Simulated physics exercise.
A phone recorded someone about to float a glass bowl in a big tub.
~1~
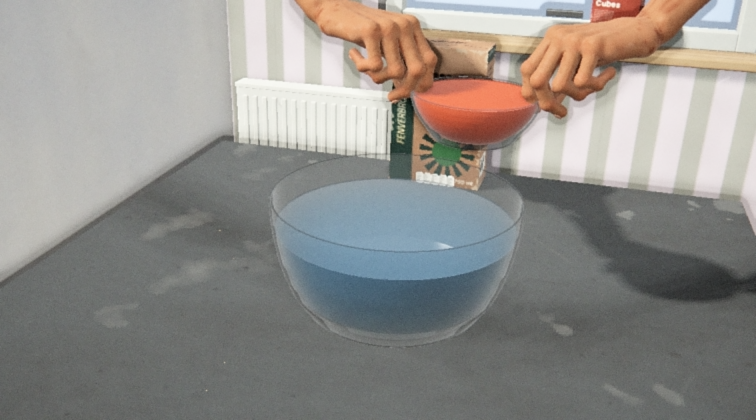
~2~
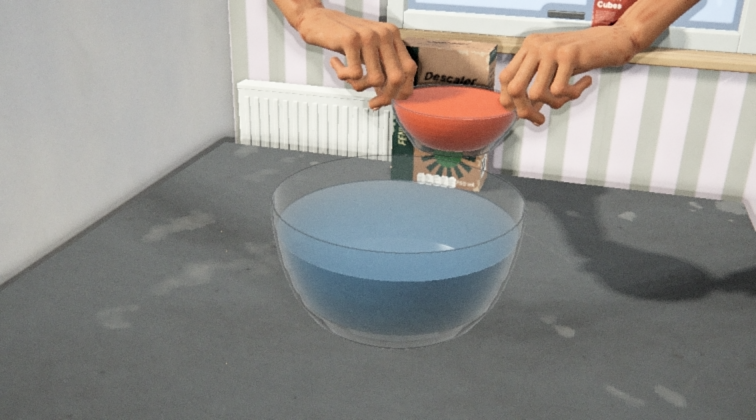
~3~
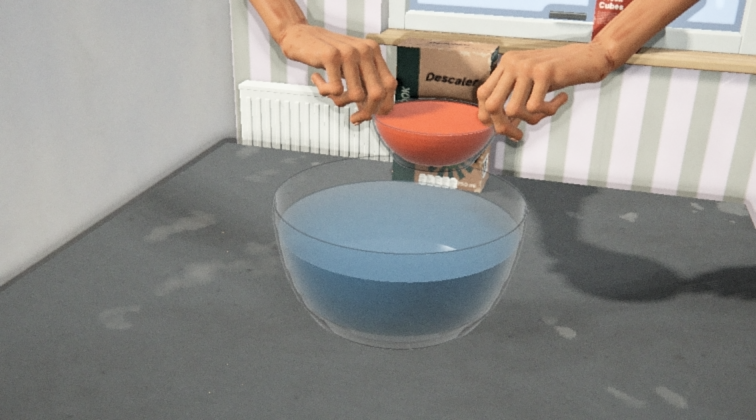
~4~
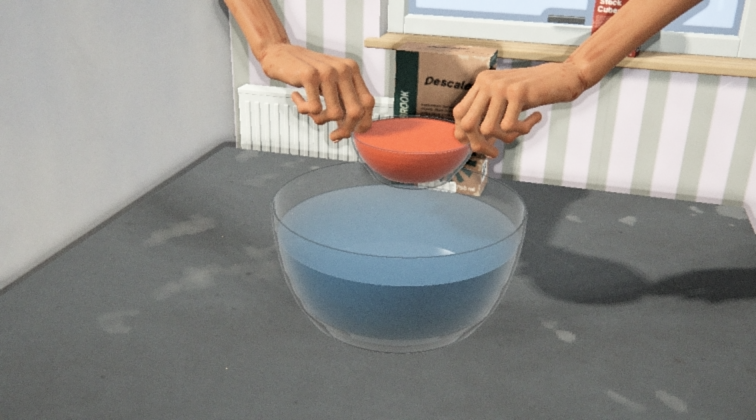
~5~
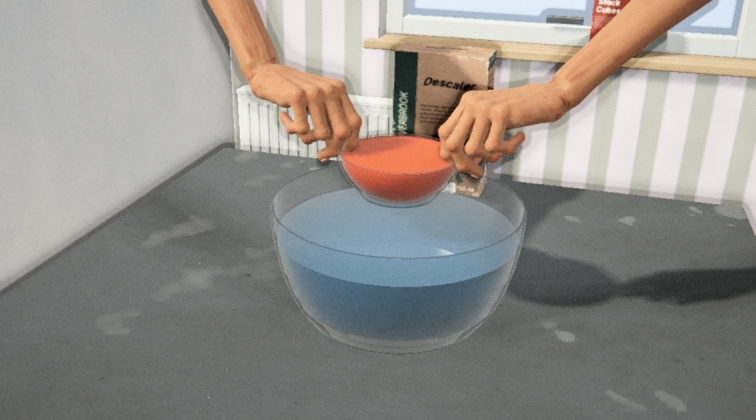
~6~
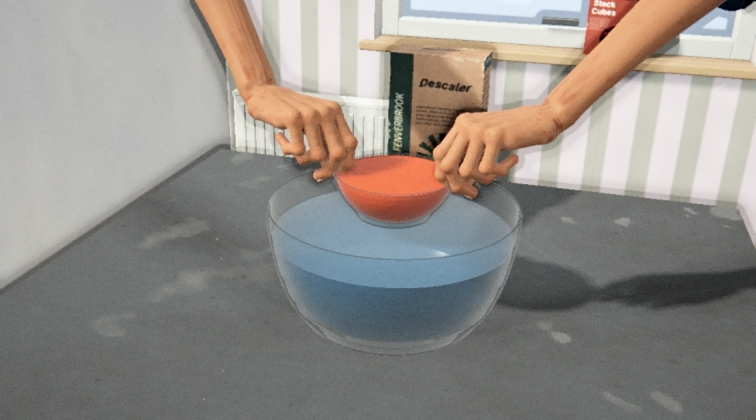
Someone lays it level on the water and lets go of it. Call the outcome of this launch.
Goes down.
Soon after, the bowl dips into the water.
Later, water pours in over its rim.
In the end, the bowl lies on the bottom.
